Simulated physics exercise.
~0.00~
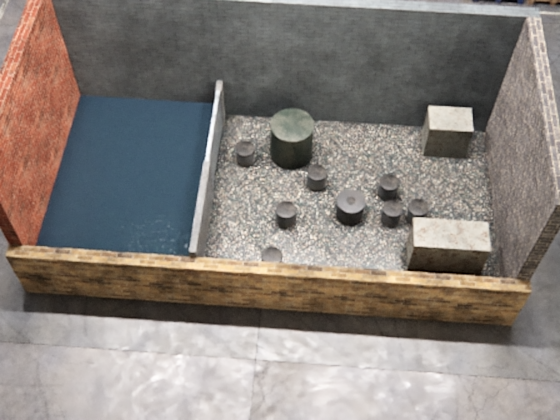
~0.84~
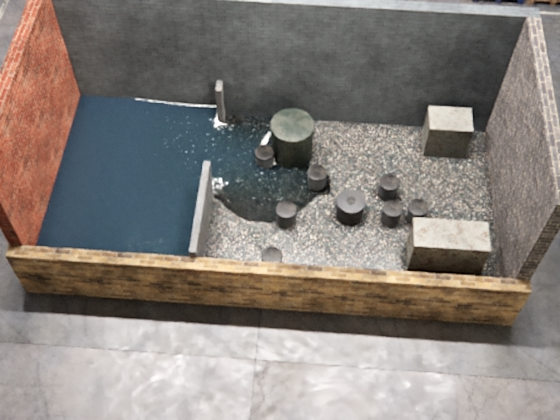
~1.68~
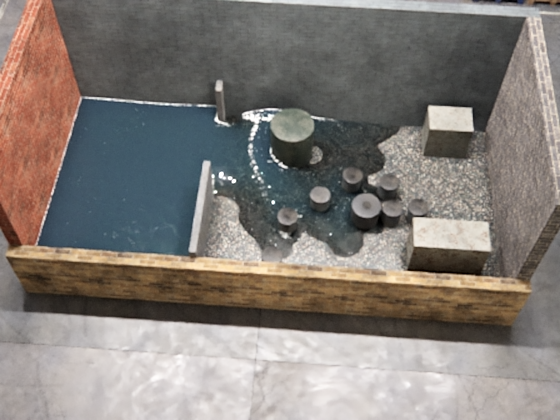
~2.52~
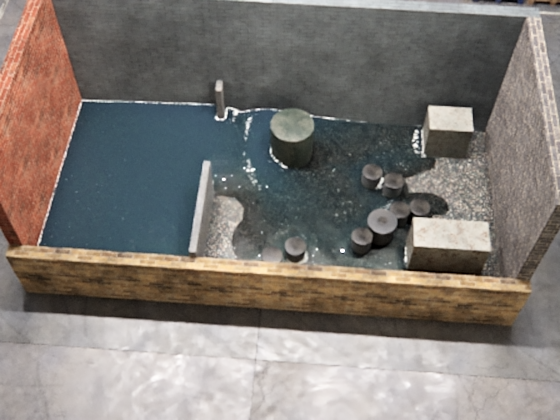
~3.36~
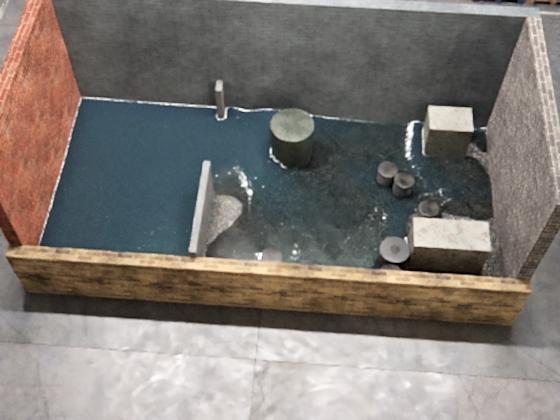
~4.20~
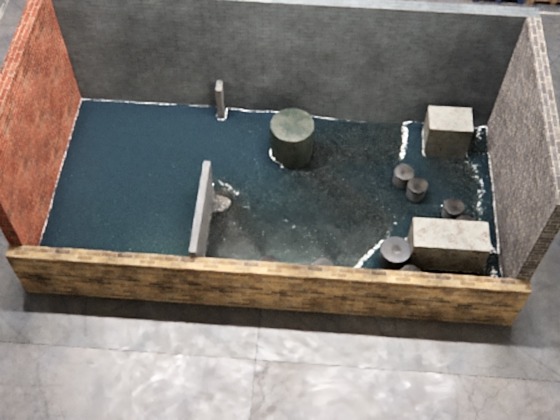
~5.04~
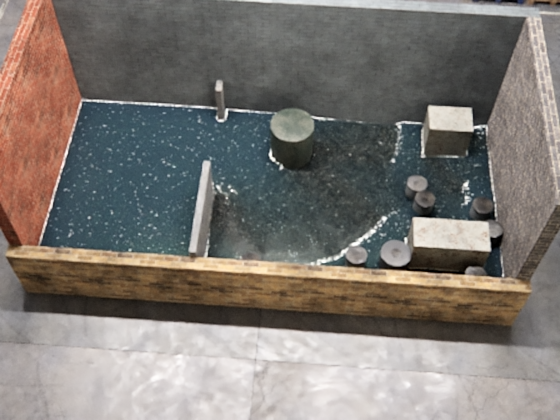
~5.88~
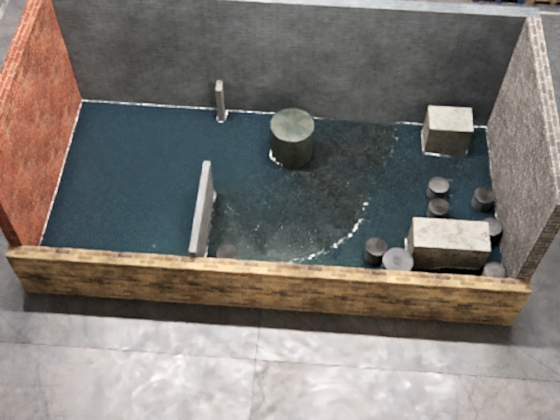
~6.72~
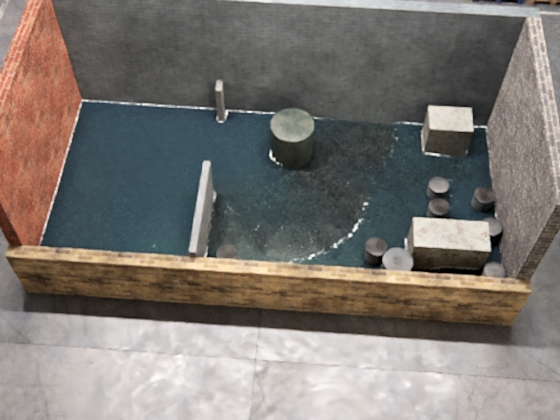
At the start, dark blue water fills the left side of a walled enclosure, held behind a thin grey partition, while gravel, a large drum, two pale blocks and several small dark cylinders occupy the right. A gap opens in the partition and water pours through, spreading around the drum. The flow sweeps nearby cylinders to the right and toward the front as it covers the gravel. More cylinders drift right, while the drum and blocks stay put. Finally, the water settles across the floor, with the small cylinders gathered upright around the front block.
